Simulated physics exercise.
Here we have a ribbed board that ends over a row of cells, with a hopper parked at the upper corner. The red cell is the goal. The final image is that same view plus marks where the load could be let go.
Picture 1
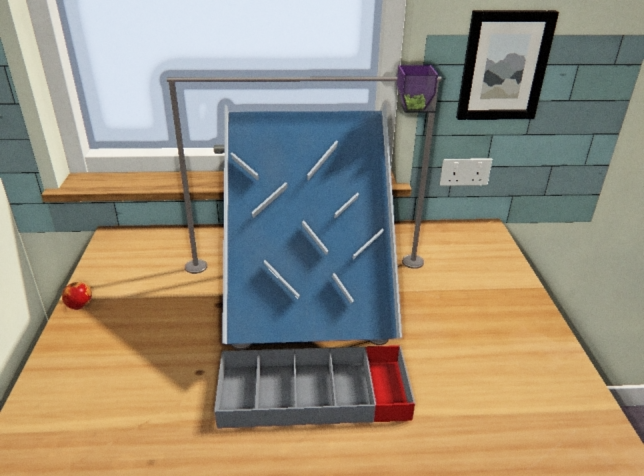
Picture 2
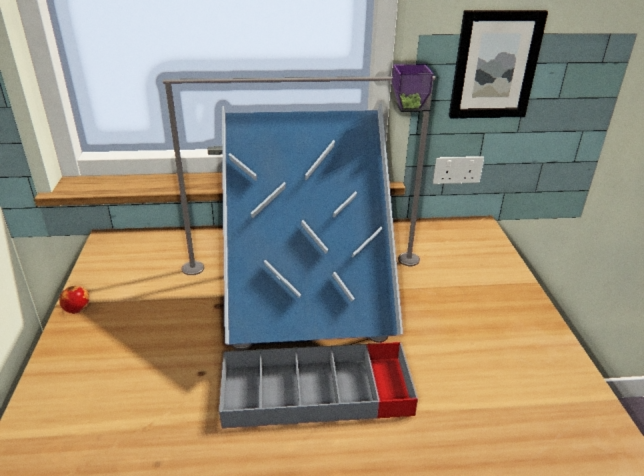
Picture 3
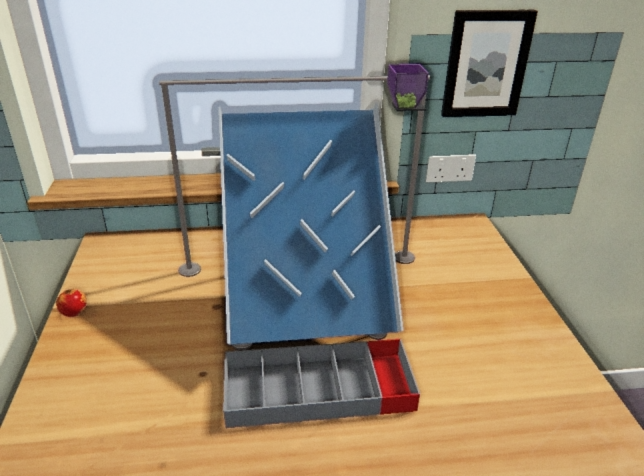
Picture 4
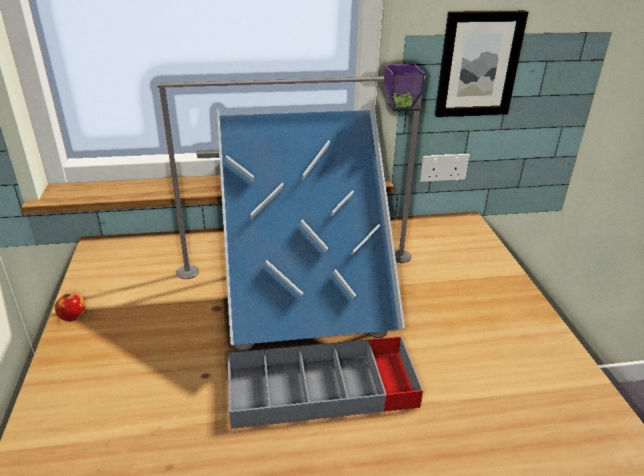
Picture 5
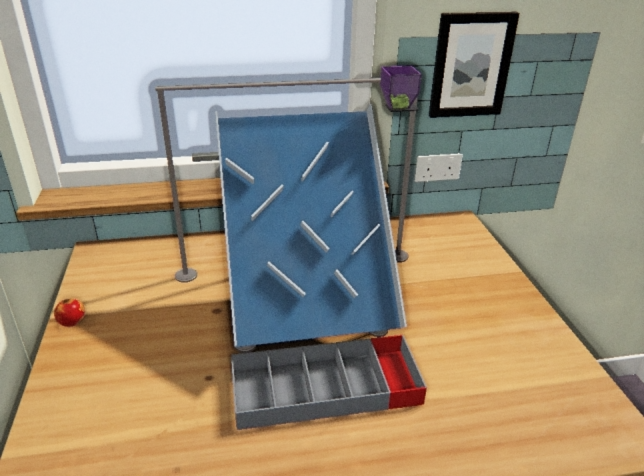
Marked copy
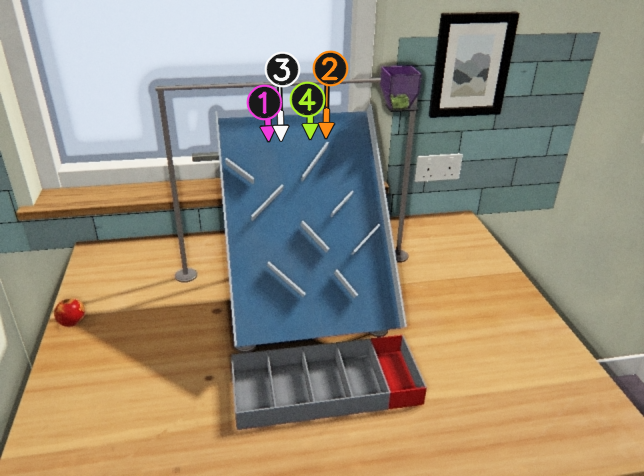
The camera drifted slightly around a wooden table, where a tilted blue board with white ribs, a purple container at its upper right, a red-ended tray below and a red apple all stayed still.
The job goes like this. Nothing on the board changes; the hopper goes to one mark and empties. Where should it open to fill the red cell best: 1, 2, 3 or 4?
The best mark is 2.
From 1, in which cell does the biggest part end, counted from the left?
The first.
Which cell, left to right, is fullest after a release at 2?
The fifth.
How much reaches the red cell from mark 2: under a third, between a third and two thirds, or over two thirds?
It is between a third and two thirds.
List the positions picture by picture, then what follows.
Hopper at (415, 101), dried peas, door shut, in the first picture.
Ribs (229, 154) to (256, 175), (306, 175) to (334, 141), (252, 214) to (285, 183), in the second picture.
Ribs (333, 212) to (354, 191), (301, 220) to (327, 249), (353, 252) to (380, 226), in the third picture.
Ribs (266, 261) to (303, 294), (335, 270) to (356, 296), in the fourth picture.
Red cell at (407, 397), number 5 of 5 from the left, in the fifth picture.
On the marked copy, mark 1 meets the board at (268, 135); mark 2 meets the board at (326, 132); mark 3 meets the board at (280, 135); mark 4 meets the board at (310, 133).
For mark 1, a small part in the red cell, most in other cells.
For mark 2, about half in the red cell, about half in other cells.
For mark 3, about a quarter in the red cell, about two thirds in other cells, a small part outside the box.
For mark 4, a small part in the red cell, nearly all in other cells.
